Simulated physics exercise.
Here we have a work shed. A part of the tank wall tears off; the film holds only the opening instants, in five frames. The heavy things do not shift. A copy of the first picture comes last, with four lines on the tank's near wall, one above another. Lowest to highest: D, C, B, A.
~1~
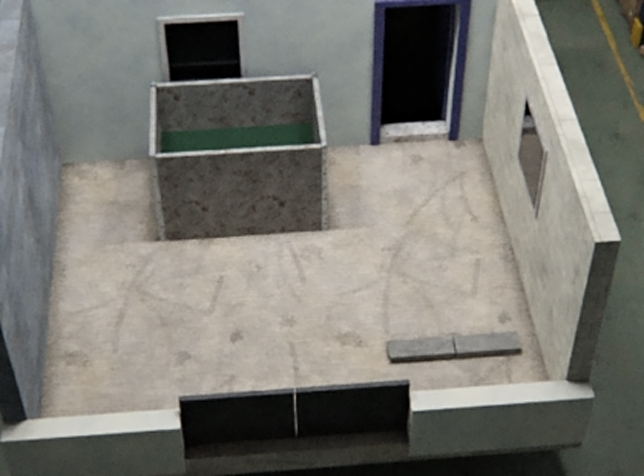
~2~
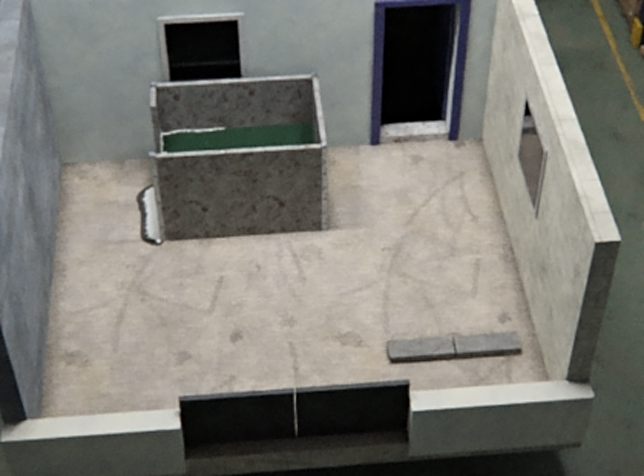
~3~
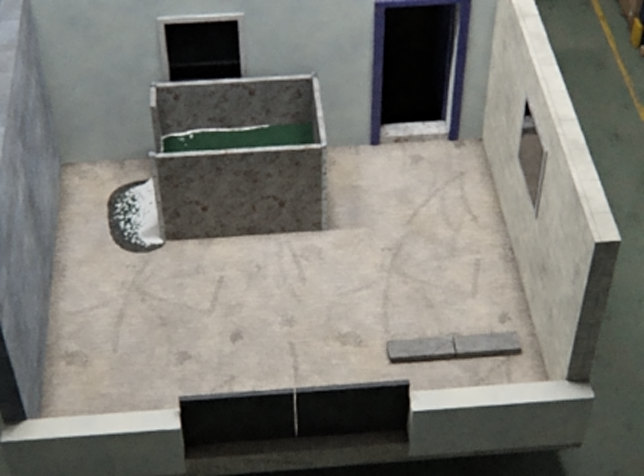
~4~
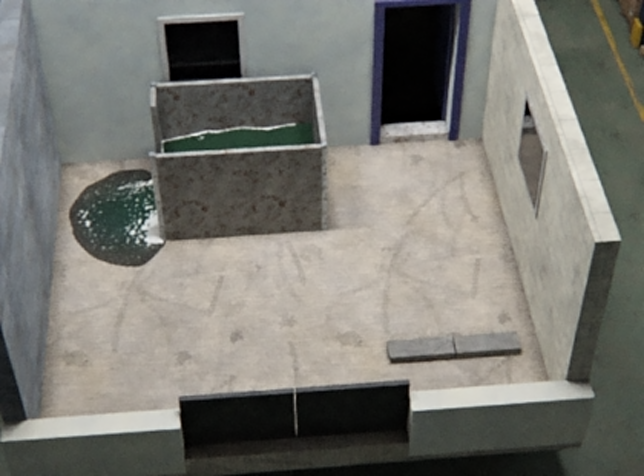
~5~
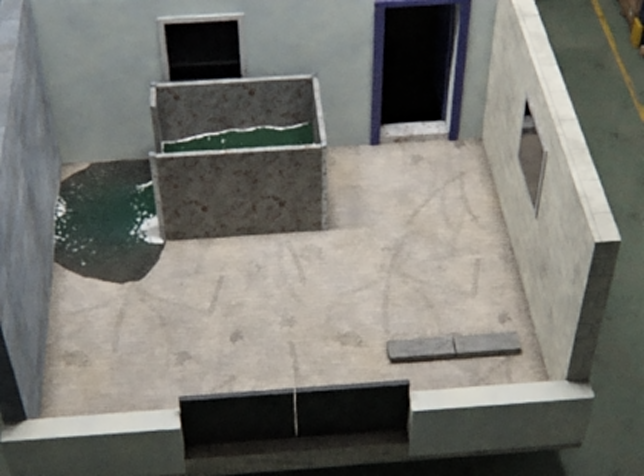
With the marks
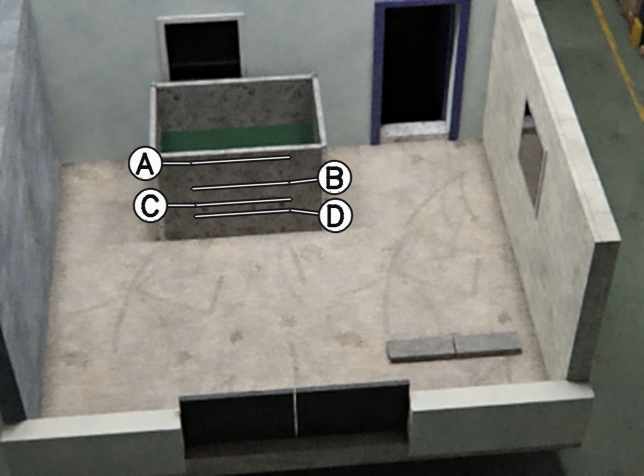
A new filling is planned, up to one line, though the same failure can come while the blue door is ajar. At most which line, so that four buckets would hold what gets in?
Take B.
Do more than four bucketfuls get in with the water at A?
Yes, that goes wrong.
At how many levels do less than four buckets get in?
Three of the four.
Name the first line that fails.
That is line A.
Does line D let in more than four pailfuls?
No.
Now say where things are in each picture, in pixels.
Water in the tank at rest, its middle at (239, 159); foot of the blue doorway at (414, 142); shut gate at (295, 397).
Water covers 1 % of the ground and shows as far out as (152, 239).
Water covers 3 % of the ground and shows as far out as (119, 194).
Water covers 6 % of the ground and shows as far out as (79, 206).
Water covers 10 % of the ground and shows as far out as (55, 253).
On the marked copy, A at (239, 160); B at (241, 185); C at (242, 202); D at (243, 213); from the bottom up D, C, B, A.
For line A, about 12 bucketfuls get in.
For line B, a bucket or two gets in.
For line C, nothing gets over.
For line D, nothing gets over.
